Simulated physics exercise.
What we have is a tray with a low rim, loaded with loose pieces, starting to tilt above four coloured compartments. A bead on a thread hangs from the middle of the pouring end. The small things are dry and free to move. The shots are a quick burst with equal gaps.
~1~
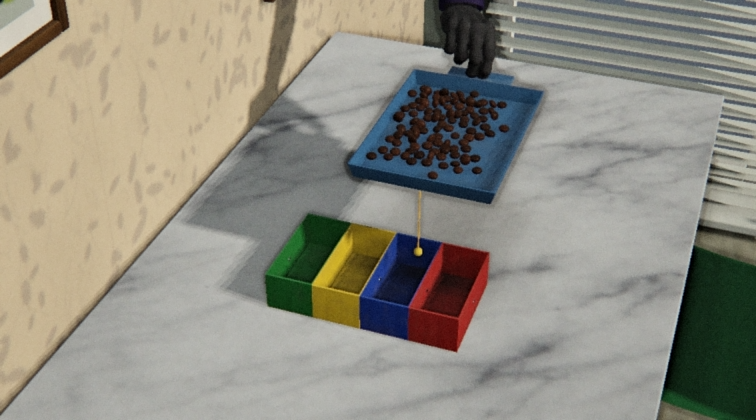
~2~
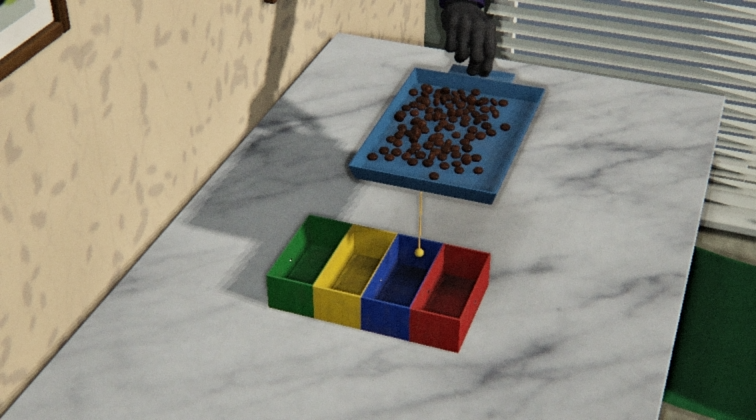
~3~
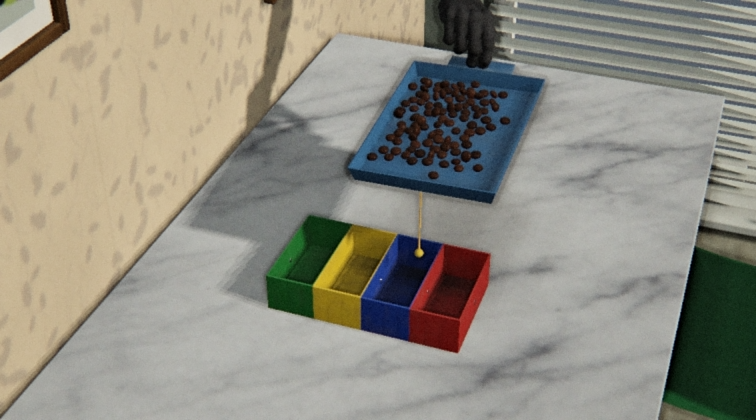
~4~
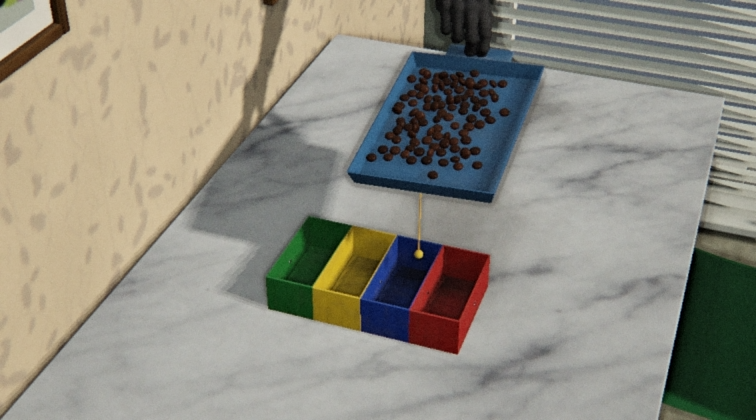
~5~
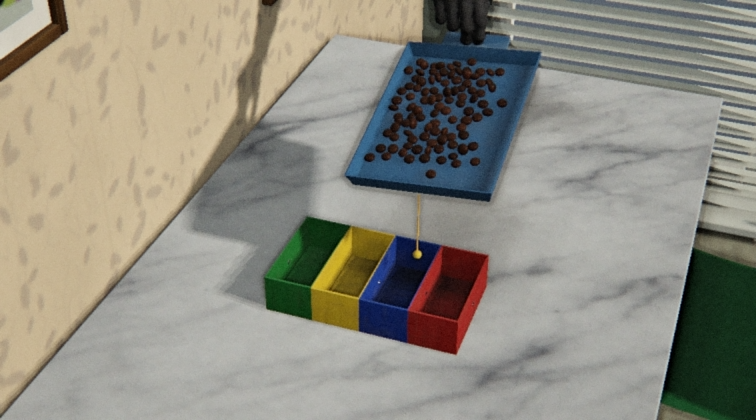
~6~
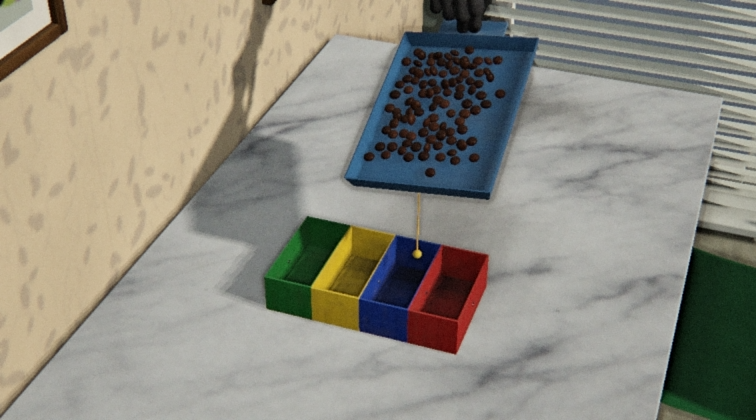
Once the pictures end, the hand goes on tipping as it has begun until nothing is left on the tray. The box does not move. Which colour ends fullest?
It favours the yellow compartment.
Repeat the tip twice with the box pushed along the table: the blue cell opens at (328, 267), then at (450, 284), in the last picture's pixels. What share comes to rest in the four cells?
About 100 and 90 per cent.
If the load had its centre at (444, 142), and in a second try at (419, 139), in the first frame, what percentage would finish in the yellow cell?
Roughly 70 per cent, and 80 per cent.
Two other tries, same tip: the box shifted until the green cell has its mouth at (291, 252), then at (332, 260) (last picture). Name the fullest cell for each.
The first try: That yellow cell. The second: The green one.
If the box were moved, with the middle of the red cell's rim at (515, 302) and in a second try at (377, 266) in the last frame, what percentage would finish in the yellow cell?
Near 10 % and 0 %.
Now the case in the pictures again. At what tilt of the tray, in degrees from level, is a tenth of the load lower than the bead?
At some 80 degrees.
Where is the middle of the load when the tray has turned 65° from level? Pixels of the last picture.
Near (381, 159).
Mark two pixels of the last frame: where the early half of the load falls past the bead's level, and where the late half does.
First near (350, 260), later near (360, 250).
Just after the last frame, tray tipped steeply; almost all on the tray; just a few falling or outside the box.
A moment on, tray tipped past a quarter turn; roughly a quarter on the tray; roughly half in the yellow cell; about a tenth in the blue cell; about a tenth in the green cell; about a tenth falling or outside the box.
Further on, tray tipped past a quarter turn; roughly two thirds in the yellow cell; roughly a quarter in the blue cell; about a tenth in the green cell; just a few falling or outside the box.
When it is over, tray tipped past a quarter turn; roughly two thirds in the yellow cell; roughly a quarter in the blue cell; about a tenth in the green cell; not one in the red cell; just a few outside the box.
